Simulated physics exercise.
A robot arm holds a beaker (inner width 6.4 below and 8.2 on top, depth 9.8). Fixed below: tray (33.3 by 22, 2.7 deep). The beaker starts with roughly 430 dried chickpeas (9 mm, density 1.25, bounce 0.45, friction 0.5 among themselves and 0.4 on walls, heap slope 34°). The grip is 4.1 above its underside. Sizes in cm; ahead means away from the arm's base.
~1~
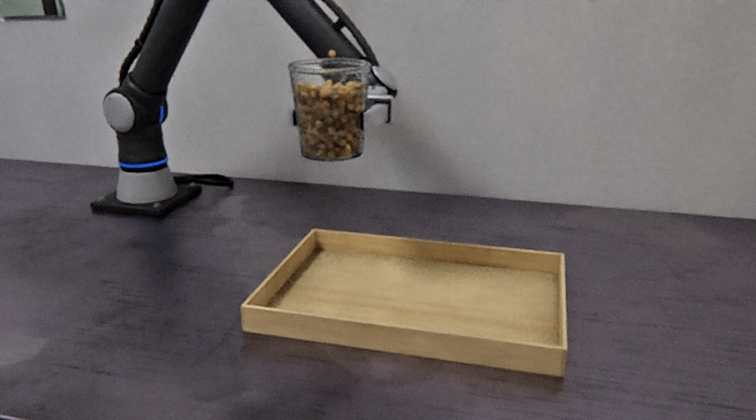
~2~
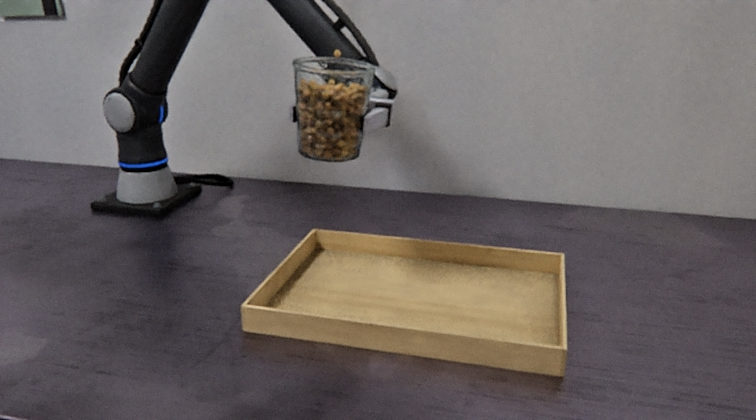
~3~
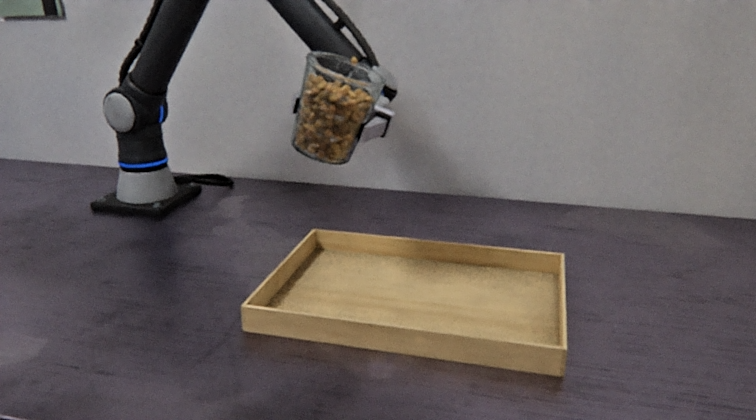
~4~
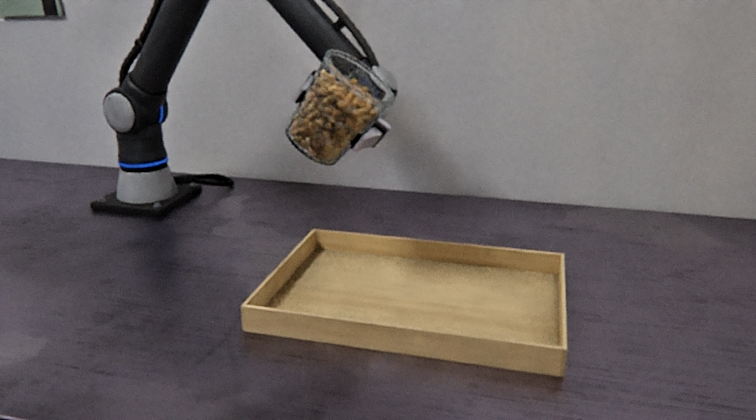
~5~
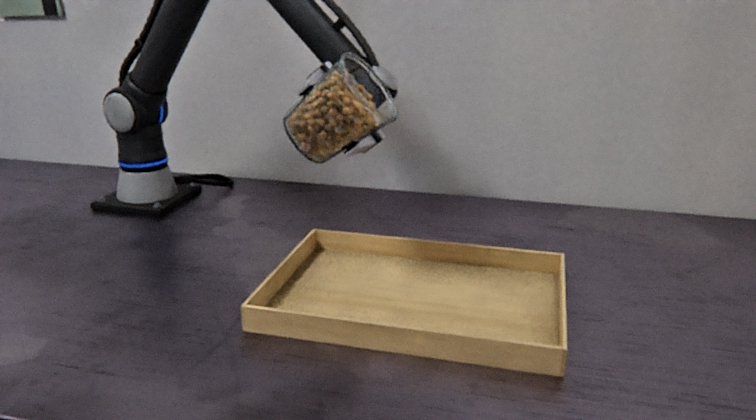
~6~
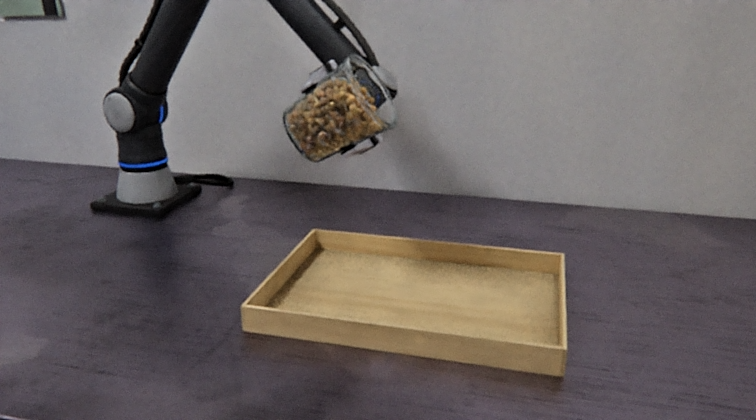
A clear beaker full of chickpeas tilts steadily in a robot arm's grip above a tray.
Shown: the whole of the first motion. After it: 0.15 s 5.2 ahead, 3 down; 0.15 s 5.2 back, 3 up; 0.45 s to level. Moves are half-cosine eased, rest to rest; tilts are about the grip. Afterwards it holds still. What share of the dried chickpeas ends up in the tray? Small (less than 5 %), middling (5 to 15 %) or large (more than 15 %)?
In the tray the share is middling, 5 to 15 %.
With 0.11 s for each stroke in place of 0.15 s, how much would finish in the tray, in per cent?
It would be near 10 per cent.
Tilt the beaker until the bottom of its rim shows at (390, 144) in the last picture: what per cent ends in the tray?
Some 30 per cent.
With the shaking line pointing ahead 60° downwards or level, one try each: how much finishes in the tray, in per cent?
About 0 and 20 per cent.
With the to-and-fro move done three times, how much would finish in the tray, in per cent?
It would be near 15 per cent.
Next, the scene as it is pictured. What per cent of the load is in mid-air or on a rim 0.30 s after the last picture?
Some 7 per cent.
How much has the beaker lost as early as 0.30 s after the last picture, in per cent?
About 5 per cent by then.
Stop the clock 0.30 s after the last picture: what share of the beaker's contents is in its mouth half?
Some 40 per cent.
Then, 0.30 s after the last picture, tilted 57° forward, highest piece 24 above the table; 401 in the beaker, 32 in flight or on a rim.
Then, 0.60 s after the last picture, tilted 14° forward, highest piece 26 above the table; 397 in the beaker, 36 in the tray.
Then, 0.95 s after the last picture, level, highest piece 27 above the table; 397 in the beaker, 36 in the tray.
Then, 2.00 s after the last picture, level, highest piece 27 above the table; 397 in the beaker, 36 in the tray.
Final count, 397 in the beaker, 36 in the tray. That is 8 % in the tray.
